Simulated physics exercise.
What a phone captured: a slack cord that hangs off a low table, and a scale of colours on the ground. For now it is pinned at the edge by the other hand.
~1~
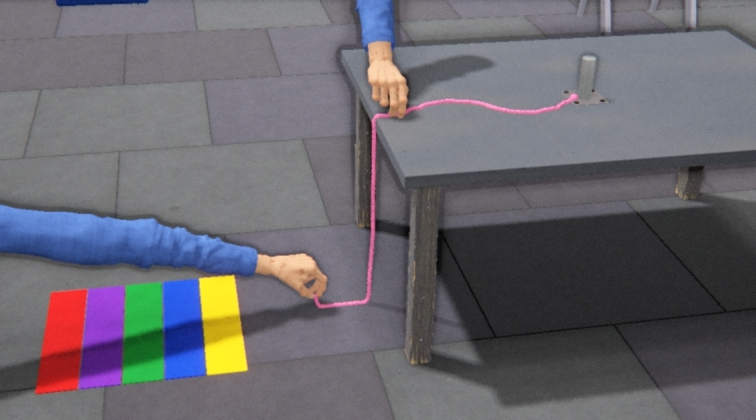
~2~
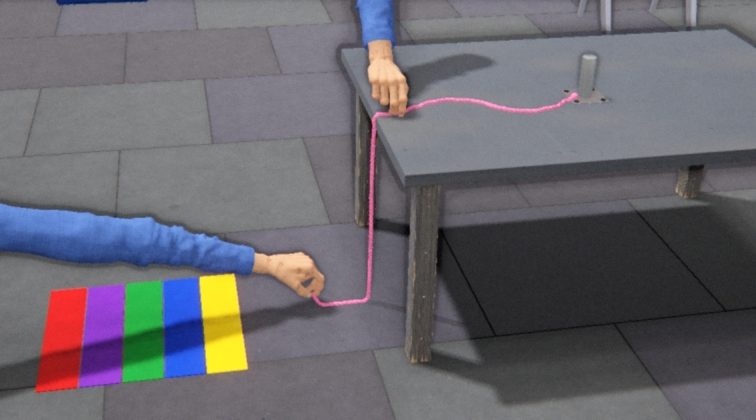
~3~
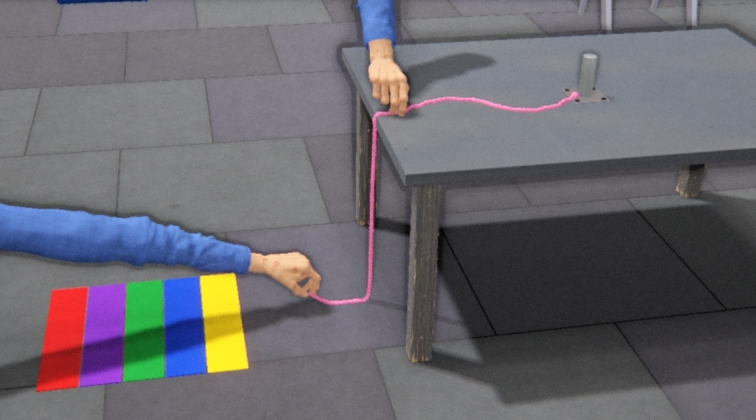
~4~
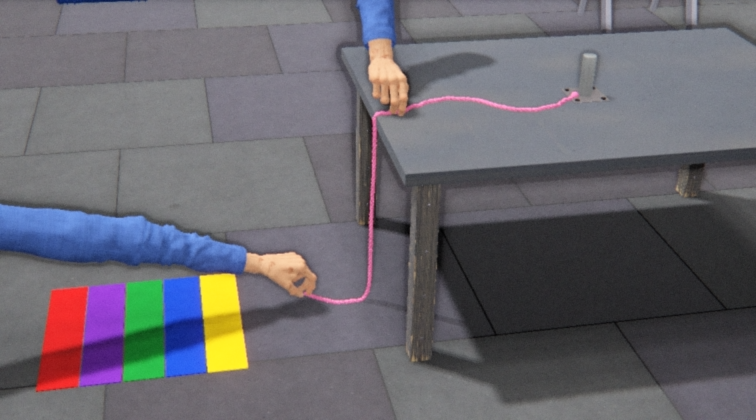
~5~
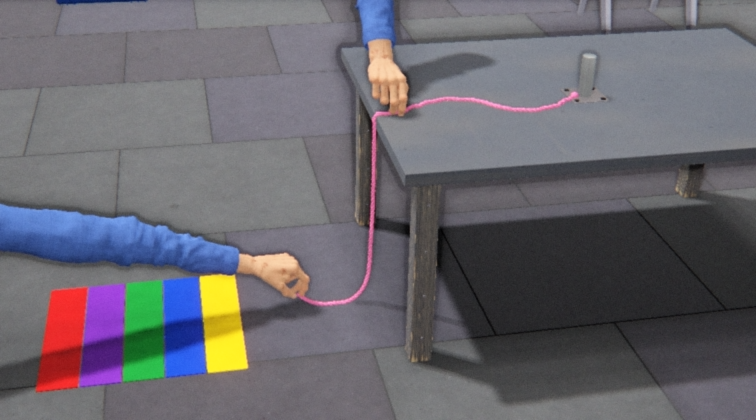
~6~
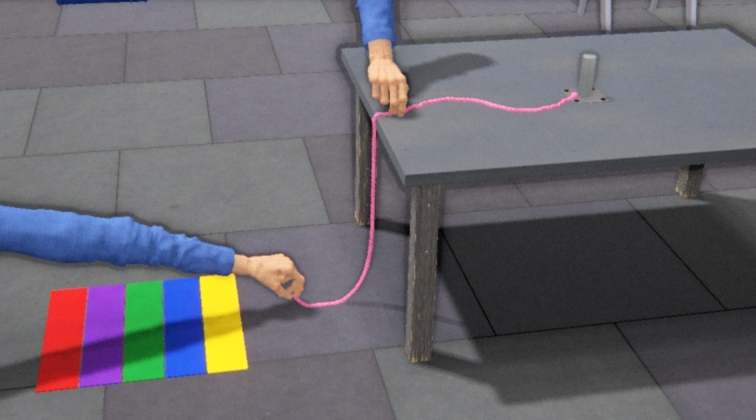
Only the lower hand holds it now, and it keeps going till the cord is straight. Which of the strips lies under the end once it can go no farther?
The green one.
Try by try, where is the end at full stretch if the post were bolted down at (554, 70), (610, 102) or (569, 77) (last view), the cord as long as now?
Pixels, try by try: About (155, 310), (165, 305), (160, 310).
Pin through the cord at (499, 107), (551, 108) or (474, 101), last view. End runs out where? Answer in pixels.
Estimated pixels in sequence: (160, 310), (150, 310) and (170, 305).
A little later, end near (207, 303); over yellow.
Next, end near (165, 308); over blue.
When it is tight, end near (140, 310); over green. Over green.
